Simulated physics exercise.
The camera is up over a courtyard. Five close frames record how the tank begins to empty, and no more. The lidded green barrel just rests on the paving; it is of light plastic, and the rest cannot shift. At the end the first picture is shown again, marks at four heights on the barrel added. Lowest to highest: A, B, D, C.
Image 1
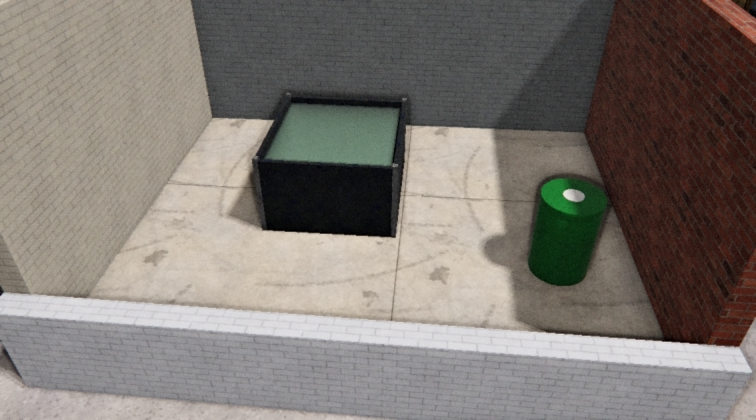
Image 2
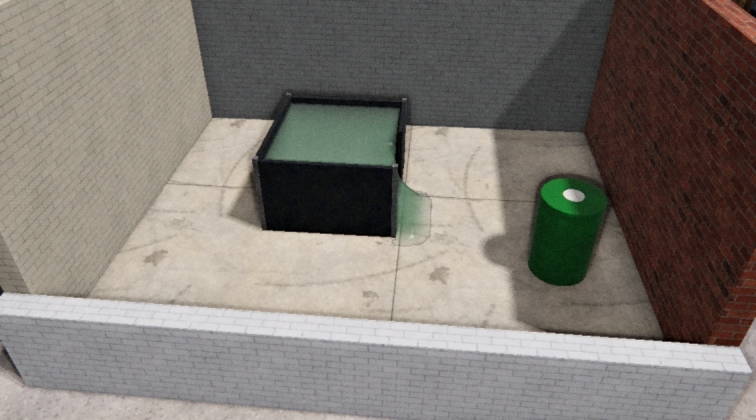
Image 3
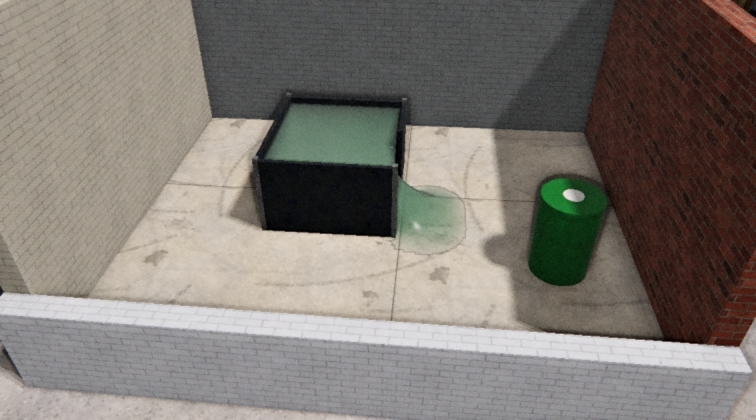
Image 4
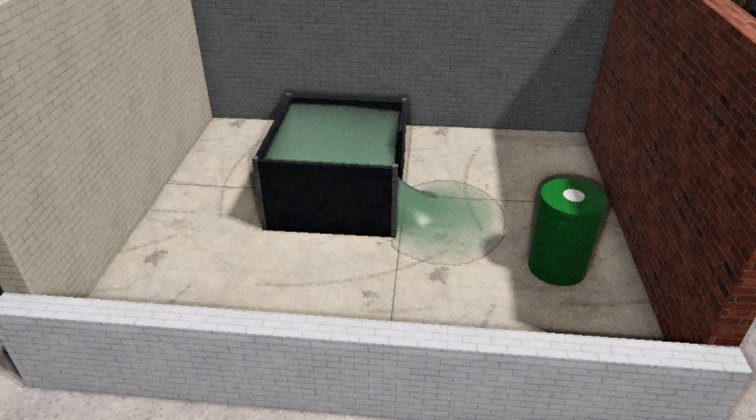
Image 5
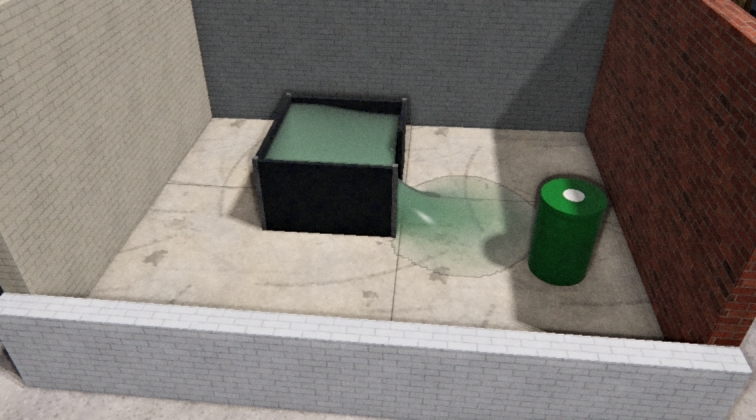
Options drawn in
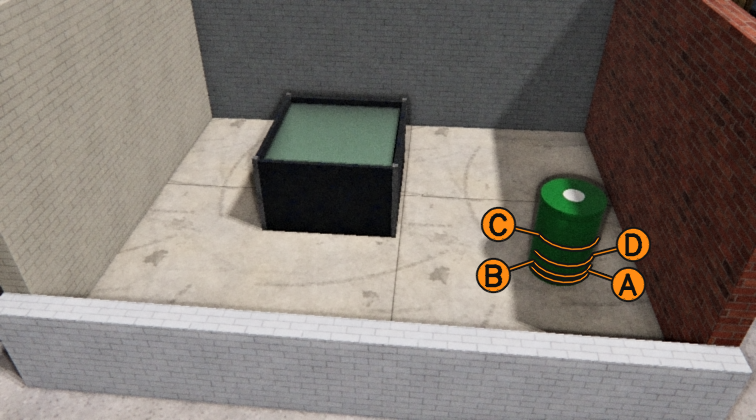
Green-tinted liquid pours out of the right side of a black-walled tank and spreads across the courtyard floor in a widening, rounded sheet toward a green barrel, which stands unmoved near the red brick wall.
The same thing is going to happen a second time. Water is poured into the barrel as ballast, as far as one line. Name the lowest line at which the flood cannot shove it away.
That is level C.
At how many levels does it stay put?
One.
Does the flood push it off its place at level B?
Yes, that goes wrong.
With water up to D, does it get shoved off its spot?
Yes, that goes wrong.
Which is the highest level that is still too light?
That is level D.
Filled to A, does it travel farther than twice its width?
Yes.
On the marked copy, A at (563, 282); B at (564, 276); C at (572, 249); D at (567, 266); from the bottom up A, B, D, C.
With A, it is pushed about 7 times its own width away.
With B, it is pushed about 4 times its own width away.
With C, it does not move.
With D, it is pushed about its own width away.
